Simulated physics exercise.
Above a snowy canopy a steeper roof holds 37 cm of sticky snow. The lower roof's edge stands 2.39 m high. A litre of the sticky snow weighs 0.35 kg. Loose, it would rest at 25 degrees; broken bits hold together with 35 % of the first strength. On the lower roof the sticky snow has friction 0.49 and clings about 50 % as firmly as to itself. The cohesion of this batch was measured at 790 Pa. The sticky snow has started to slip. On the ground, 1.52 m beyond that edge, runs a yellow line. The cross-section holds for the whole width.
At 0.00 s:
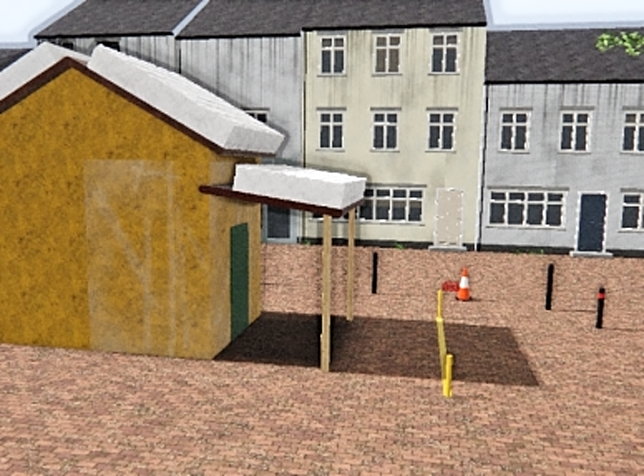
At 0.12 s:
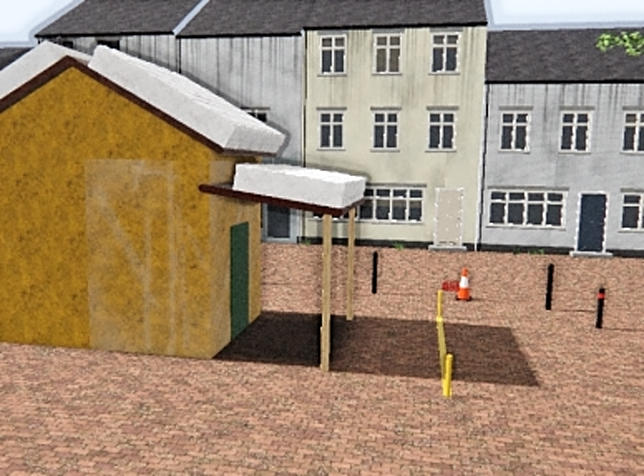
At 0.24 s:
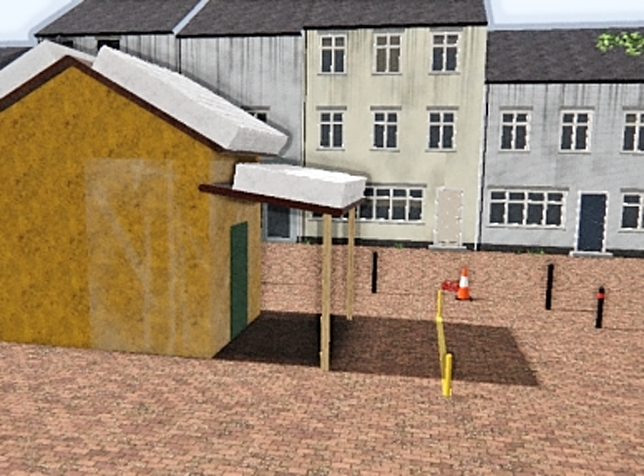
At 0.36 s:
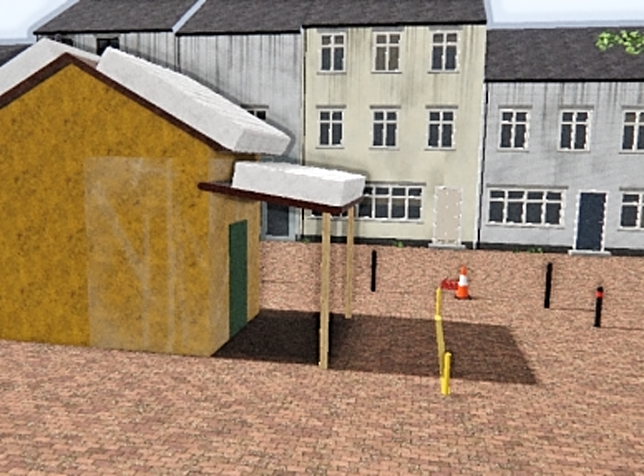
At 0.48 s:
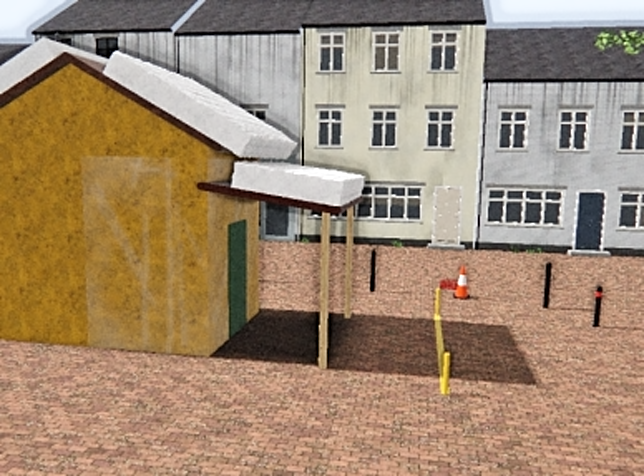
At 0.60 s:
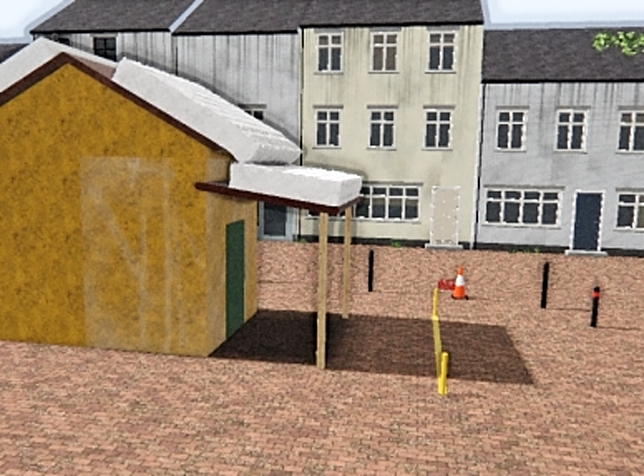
Orange building's thick snow slab sliding slowly down the steep roof to the right, edging out above a snow-covered canopy.
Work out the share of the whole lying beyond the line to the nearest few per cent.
The share of the whole lying beyond the line is near 1 %.
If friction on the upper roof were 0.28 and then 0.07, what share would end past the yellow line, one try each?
In that order: 0 %, 3 %.
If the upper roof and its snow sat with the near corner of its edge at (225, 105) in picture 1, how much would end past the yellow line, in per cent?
Then about 25 %.
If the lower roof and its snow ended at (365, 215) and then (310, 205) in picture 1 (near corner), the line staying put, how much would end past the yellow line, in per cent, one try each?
In that order: 0 %, 5 %.
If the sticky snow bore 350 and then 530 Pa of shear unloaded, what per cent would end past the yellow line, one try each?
In turn about 10 %, 4 %.
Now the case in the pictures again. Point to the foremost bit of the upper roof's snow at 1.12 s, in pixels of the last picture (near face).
Near (311, 155).
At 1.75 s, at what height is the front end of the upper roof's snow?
Roughly 2.8 m.
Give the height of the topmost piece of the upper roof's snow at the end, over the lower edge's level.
Roughly 1.3 m.
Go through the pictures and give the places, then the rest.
In the first frame, foremost bit of the sticky snow at (225, 120).
In the second frame, foremost bit of the sticky snow at (226, 120), its middle shifted 1.9 cm.
In the third frame, foremost bit of the sticky snow at (230, 121), its middle shifted 7.8 cm, 3 % of it past the upper edge, in one piece.
In the fourth frame, foremost bit of the sticky snow at (235, 139), its middle shifted 18 cm, 8 % of it past the upper edge, in one piece.
In the fifth frame, foremost bit of the sticky snow at (243, 141), its middle shifted 32 cm, 14 % of it past the upper edge, in one piece.
In the sixth frame, foremost bit of the sticky snow at (251, 141), its middle shifted 51 cm, 21 % of it past the upper edge, cracking.
After 1.12 s, none is below the lower edge and 0 % is past the line.
After 1.75 s, none is below the lower edge and 0 % is past the line.
After 2.37 s, 6 % is below the lower edge and 0 % is past the line.
After 3.00 s, 6 % is below the lower edge and 0 % is past the line.
After 6.00 s, 23 % is below the lower edge and 1 % is past the line.
